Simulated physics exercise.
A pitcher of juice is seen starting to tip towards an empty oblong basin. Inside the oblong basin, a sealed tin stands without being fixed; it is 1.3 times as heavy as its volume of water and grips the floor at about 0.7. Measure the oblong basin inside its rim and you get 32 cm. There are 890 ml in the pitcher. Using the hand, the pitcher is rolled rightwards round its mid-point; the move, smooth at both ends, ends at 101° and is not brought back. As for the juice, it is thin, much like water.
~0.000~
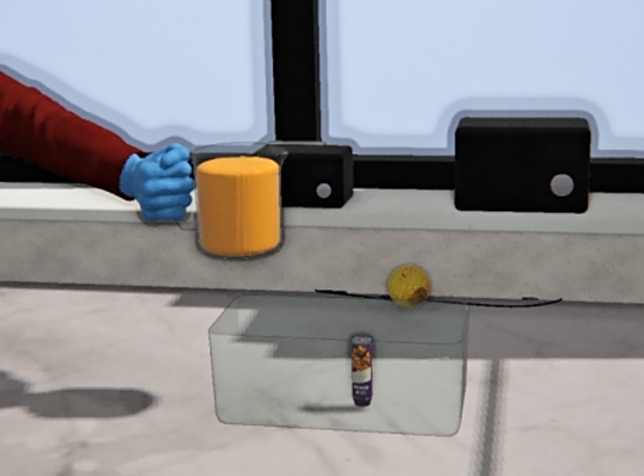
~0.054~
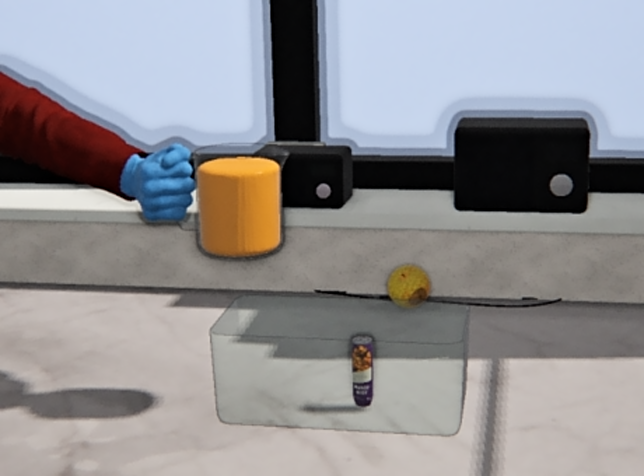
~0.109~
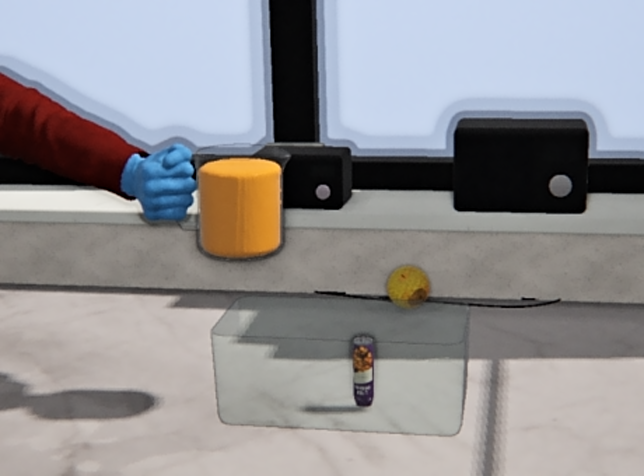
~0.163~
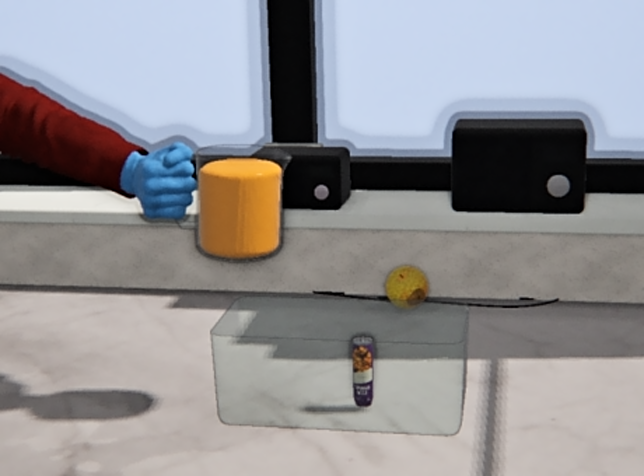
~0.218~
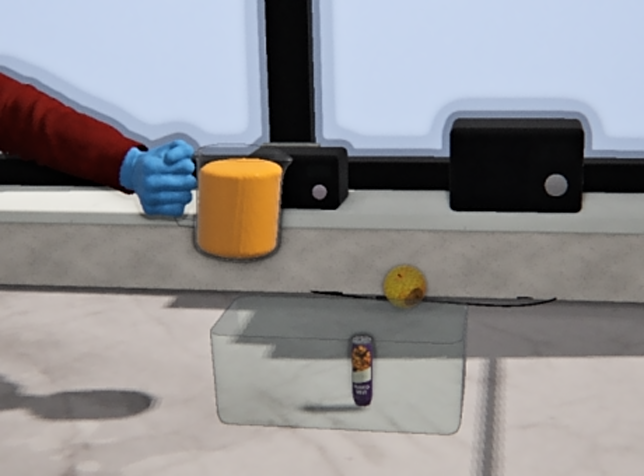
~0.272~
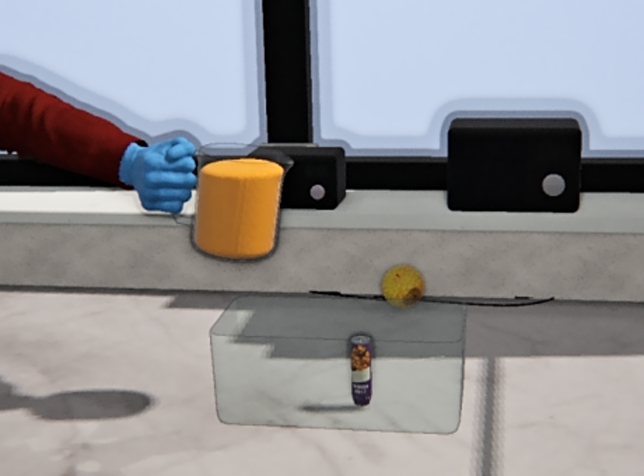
On a pale marble surface near a window, a blue-gloved hand held a pitcher of orange juice above and left of a clear basin with a small tin inside, then slowly tilted it slightly rightwards.
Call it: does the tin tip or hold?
It tips.
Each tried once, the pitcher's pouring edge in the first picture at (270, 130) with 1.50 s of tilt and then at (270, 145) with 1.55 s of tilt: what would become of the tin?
Run one: It tumbles. Run two: It tumbles.
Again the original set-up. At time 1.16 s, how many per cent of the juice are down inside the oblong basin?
The share is close to 40 percent.
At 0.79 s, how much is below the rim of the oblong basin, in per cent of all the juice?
Some 2 per cent.
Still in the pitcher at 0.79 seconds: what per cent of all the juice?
I'd put it near 88 percent.
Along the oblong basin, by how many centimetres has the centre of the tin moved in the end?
Net tin displacement: Roughly 7.5 cm.
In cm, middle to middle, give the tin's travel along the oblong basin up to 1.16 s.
Measured centre to centre, about 0 cm.
Then, 0.79 s in, the tilt is 55° and 87 per cent is still to pour; the tin stands where it began.
Then, 1.16 s in, the tilt is 90° and 41 per cent is still to pour; the tin stands where it began.
Then, 1.56 s in, the tilt is 101° and 6 per cent is still to pour; the tin leans 13°.
Then, 1.99 s in, the tilt is 101° and 0 per cent is still to pour; the tin lies on its side.
Finally, the tin lies on its side.
